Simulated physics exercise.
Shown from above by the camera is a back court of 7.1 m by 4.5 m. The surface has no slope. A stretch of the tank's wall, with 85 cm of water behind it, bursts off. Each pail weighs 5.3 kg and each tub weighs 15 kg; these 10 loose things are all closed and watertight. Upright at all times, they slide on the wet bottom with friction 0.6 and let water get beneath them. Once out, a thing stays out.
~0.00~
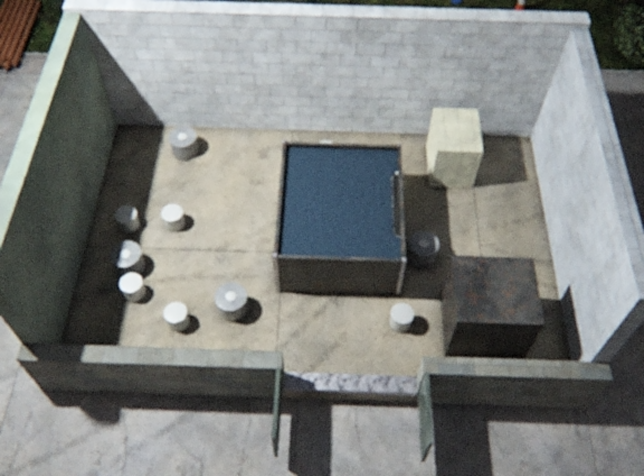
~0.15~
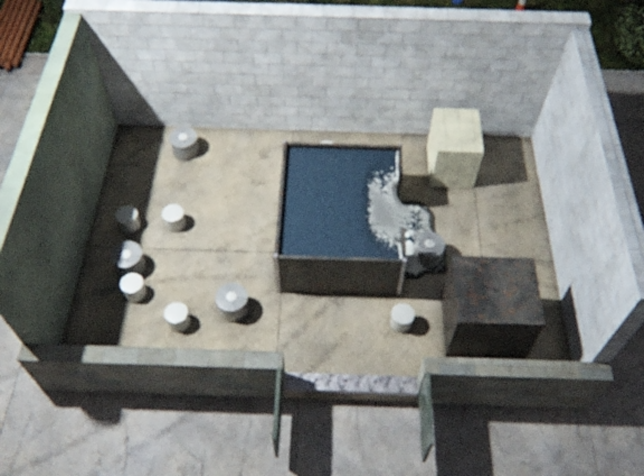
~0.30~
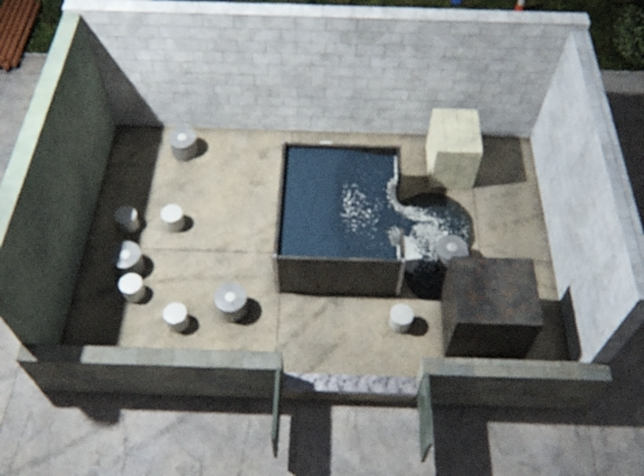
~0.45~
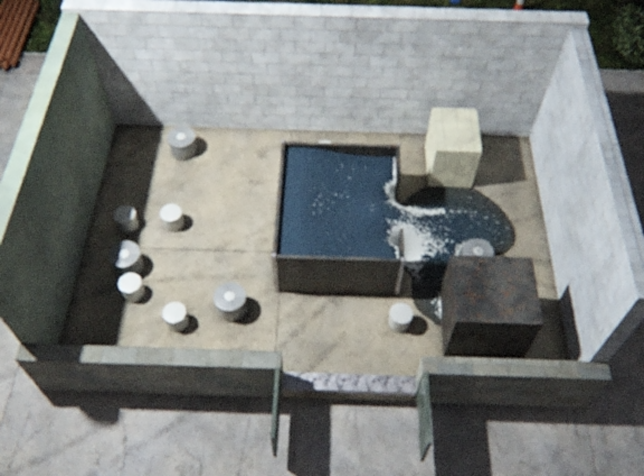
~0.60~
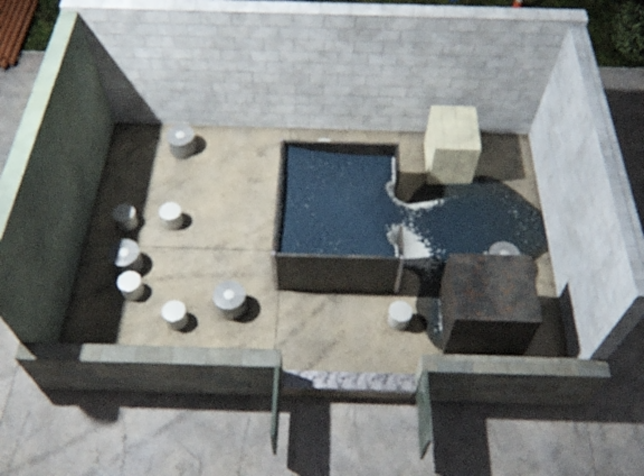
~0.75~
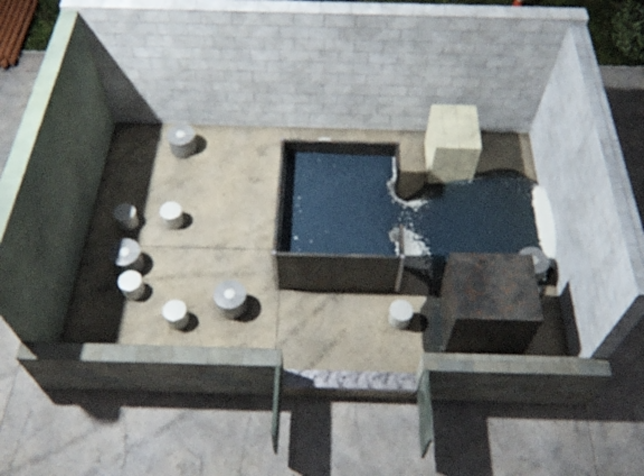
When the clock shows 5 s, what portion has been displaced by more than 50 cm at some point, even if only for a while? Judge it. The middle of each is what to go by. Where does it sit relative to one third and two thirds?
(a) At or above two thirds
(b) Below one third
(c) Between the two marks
Option b: Below one third.
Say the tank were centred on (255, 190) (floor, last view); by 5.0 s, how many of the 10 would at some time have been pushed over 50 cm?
3.
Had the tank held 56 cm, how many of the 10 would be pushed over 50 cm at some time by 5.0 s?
That would make 2 of them.
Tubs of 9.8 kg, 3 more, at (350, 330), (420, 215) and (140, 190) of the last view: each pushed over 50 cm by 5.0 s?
Result, one by one: Exceeded, exceeded and not exceeded.
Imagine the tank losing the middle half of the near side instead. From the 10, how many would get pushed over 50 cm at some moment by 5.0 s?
Then 1 of them would.
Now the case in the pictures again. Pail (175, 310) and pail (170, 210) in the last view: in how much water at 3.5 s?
About 0 and 0 cm.
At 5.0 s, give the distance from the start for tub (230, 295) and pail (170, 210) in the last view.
Net shifts, in order: 0 cm and 0 cm.
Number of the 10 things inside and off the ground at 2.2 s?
Just then, the number is 1.
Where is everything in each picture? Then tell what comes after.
In the first picture, a tub at (424, 243) rests on the ground; a pail at (126, 214), on the bottom; 3.4 m2 under water; 0 of 10 have shifted.
In the second picture, a tub at (430, 244), on the bottom, 8 cm from its start; a pail at (126, 214), on the bottom; water covers 4.0 m2; 1 of 10 have shifted.
In the third picture, a tub at (452, 247) rests on the ground, 42 cm from its start; a pail at (125, 215) rests on the ground; water covers 5.0 m2; 1 of 10 have shifted.
In the fourth picture, a tub at (478, 251) rests on the ground, 81 cm from its start; a pail at (124, 214), on the bottom; water covers 6.2 m2; 1 of 10 have shifted.
In the fifth picture, a tub at (505, 255), on the bottom, 122 cm from its start; a pail at (124, 212) rests on the ground; water covers 7.3 m2; 1 of 10 have shifted.
In the sixth picture, a tub at (534, 260), on the bottom, 162 cm from its start; a pail at (124, 212), on the bottom; water covers 8.1 m2; 1 of 10 have shifted.
After 1.1 s 1 of 10 are over 50 cm from their spots; 1 afloat.
After 2.2 s 1 of 10 are over 50 cm from their spots; 1 afloat.
After 3.5 s 2 of 10 are over 50 cm from their spots; 1 afloat.
After 5.0 s 2 of 10 are over 50 cm from their spots, and 2 have been at some point; 2 afloat.
